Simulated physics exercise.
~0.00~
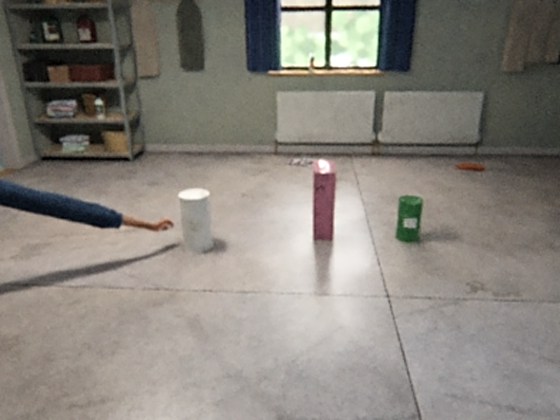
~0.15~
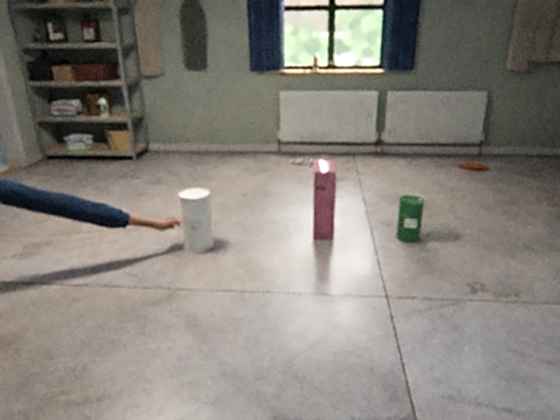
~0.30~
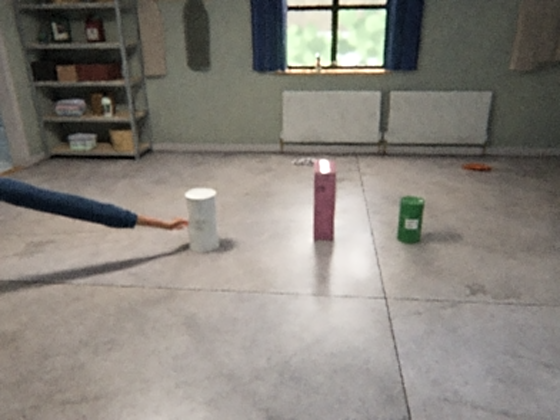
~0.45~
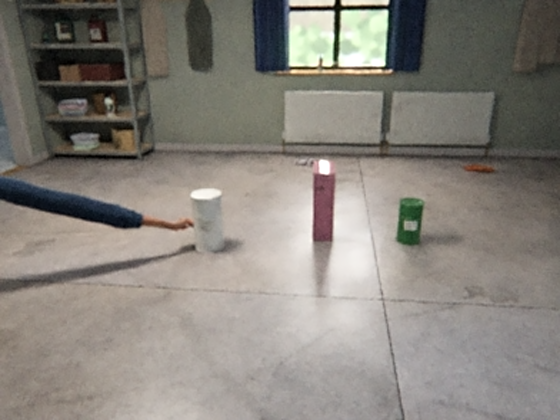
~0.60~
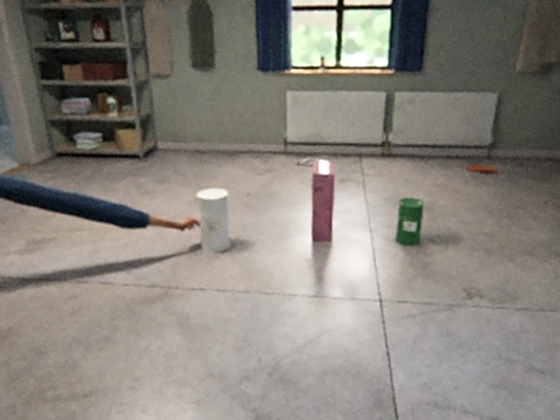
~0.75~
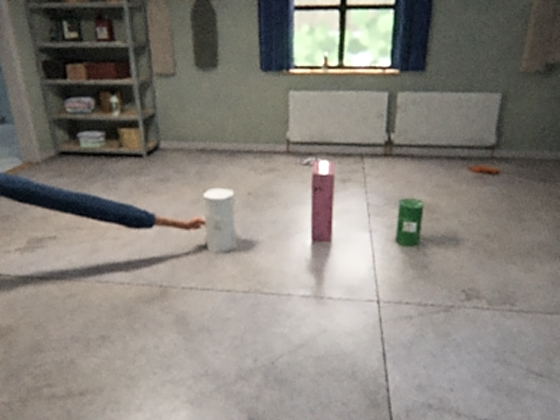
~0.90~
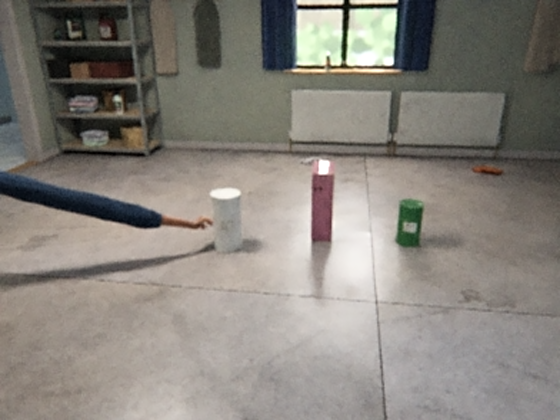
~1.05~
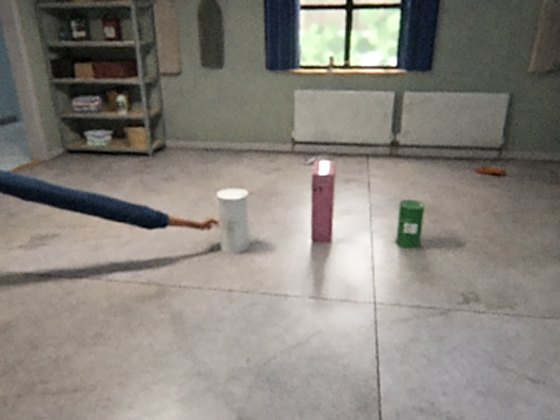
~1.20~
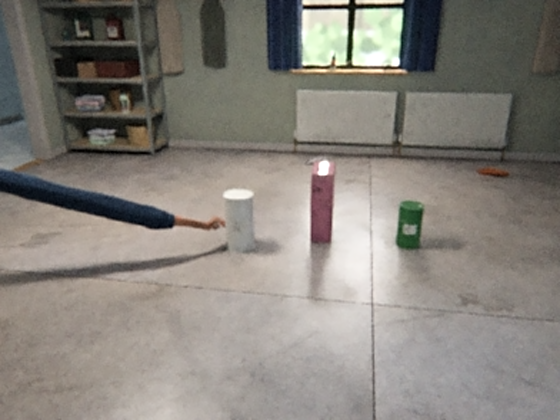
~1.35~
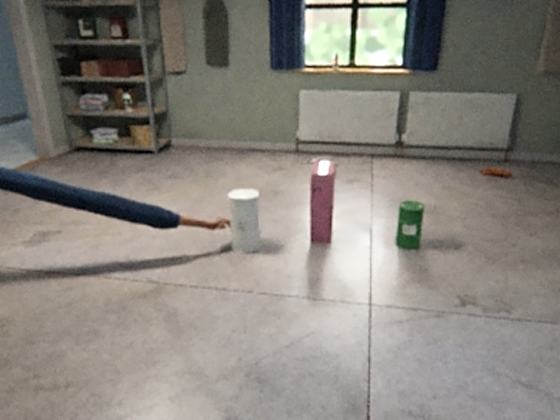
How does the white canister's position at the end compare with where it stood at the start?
It ends up further to the right, closer to the pink box than it was at the start.
